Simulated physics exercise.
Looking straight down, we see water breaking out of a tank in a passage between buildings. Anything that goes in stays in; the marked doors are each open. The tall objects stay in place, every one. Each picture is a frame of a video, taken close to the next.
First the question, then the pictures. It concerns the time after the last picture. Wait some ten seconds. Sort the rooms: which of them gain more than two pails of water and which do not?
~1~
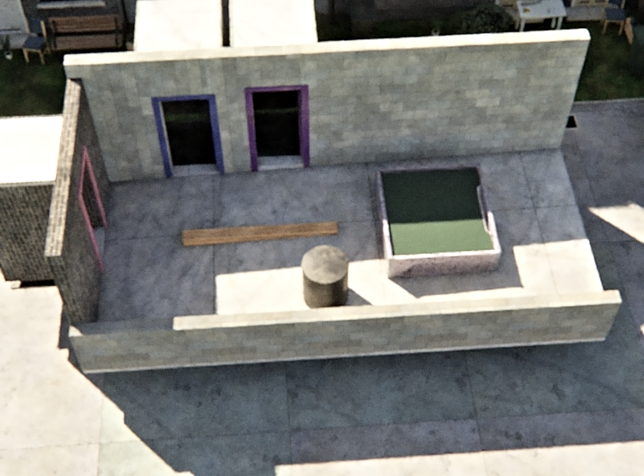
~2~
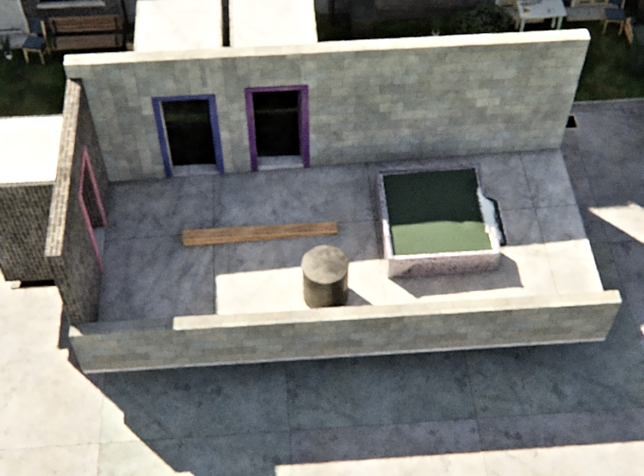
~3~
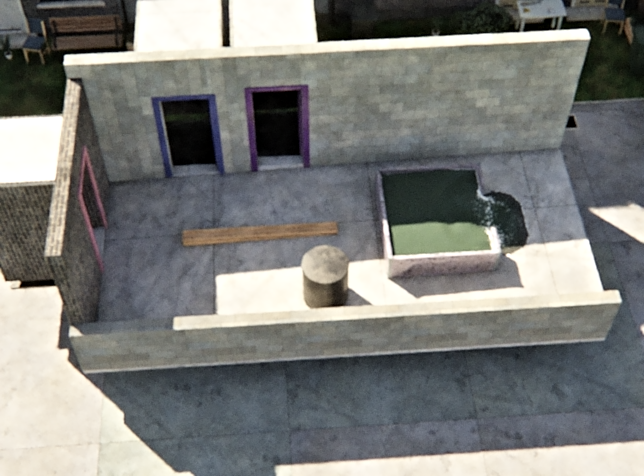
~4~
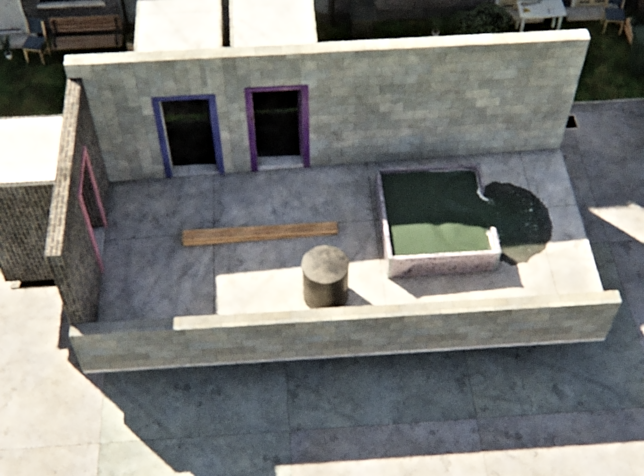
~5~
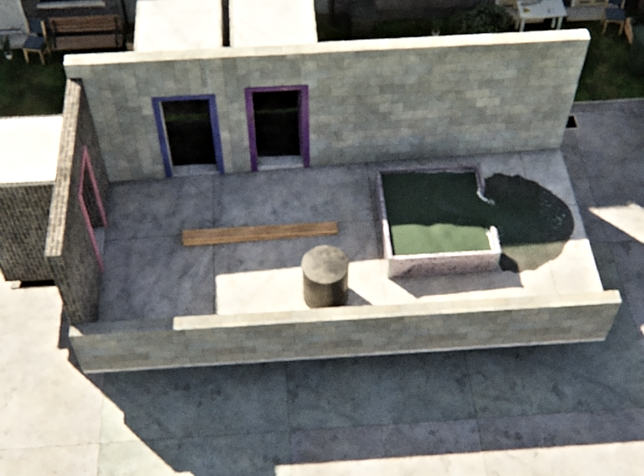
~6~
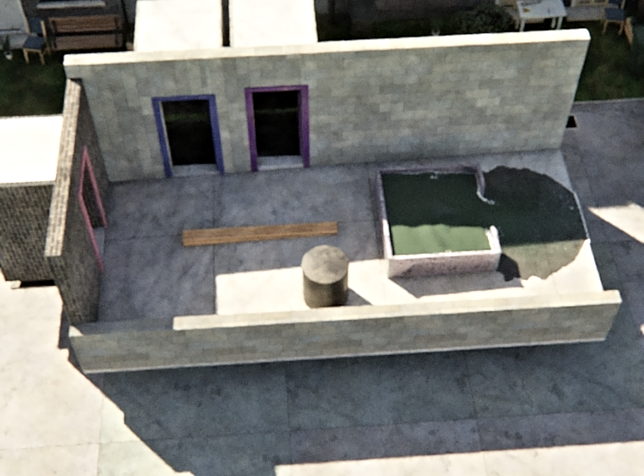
The blue door gains no more; the pink door gains no more; the purple door gains no more.
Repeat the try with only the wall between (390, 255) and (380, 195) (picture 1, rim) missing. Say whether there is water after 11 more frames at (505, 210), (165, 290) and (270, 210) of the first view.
So that's left bare for the first, waterlogged for the second and waterlogged for the third.
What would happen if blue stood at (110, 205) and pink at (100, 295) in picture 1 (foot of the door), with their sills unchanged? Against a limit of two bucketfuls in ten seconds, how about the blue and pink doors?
Lab note - blue door under limit, pink door under limit.
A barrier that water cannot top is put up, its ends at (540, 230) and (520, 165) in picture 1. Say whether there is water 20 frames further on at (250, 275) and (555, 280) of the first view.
Note: Point one left unsoaked, point two drenched.
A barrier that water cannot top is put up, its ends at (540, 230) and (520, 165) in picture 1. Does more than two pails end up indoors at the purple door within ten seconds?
Note: Purple door sub-threshold.
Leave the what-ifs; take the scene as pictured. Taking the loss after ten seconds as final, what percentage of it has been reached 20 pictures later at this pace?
Share gone: About 55 %.
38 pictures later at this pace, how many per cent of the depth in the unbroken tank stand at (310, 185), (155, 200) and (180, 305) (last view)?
Roughly 0 per cent, 0 per cent and 0 per cent.
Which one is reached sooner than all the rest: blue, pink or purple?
First comes the purple one.
A moment on, water covers 15 % of the floor; the blue door not reached, the pink door not reached, the purple door not reached.
Next, water covers 20 % of the floor; the blue door not reached, the pink door not reached, the purple door not reached.
Then, water covers 20 % of the floor; the blue door not reached, the pink door not reached, the purple door not reached.
Later, water covers 20 % of the floor; the blue door not reached, the pink door not reached, the purple door not reached.
In the end, water covers 25 % of the floor; the blue door not reached, the pink door not reached, the purple door wet at the sill, nothing in.
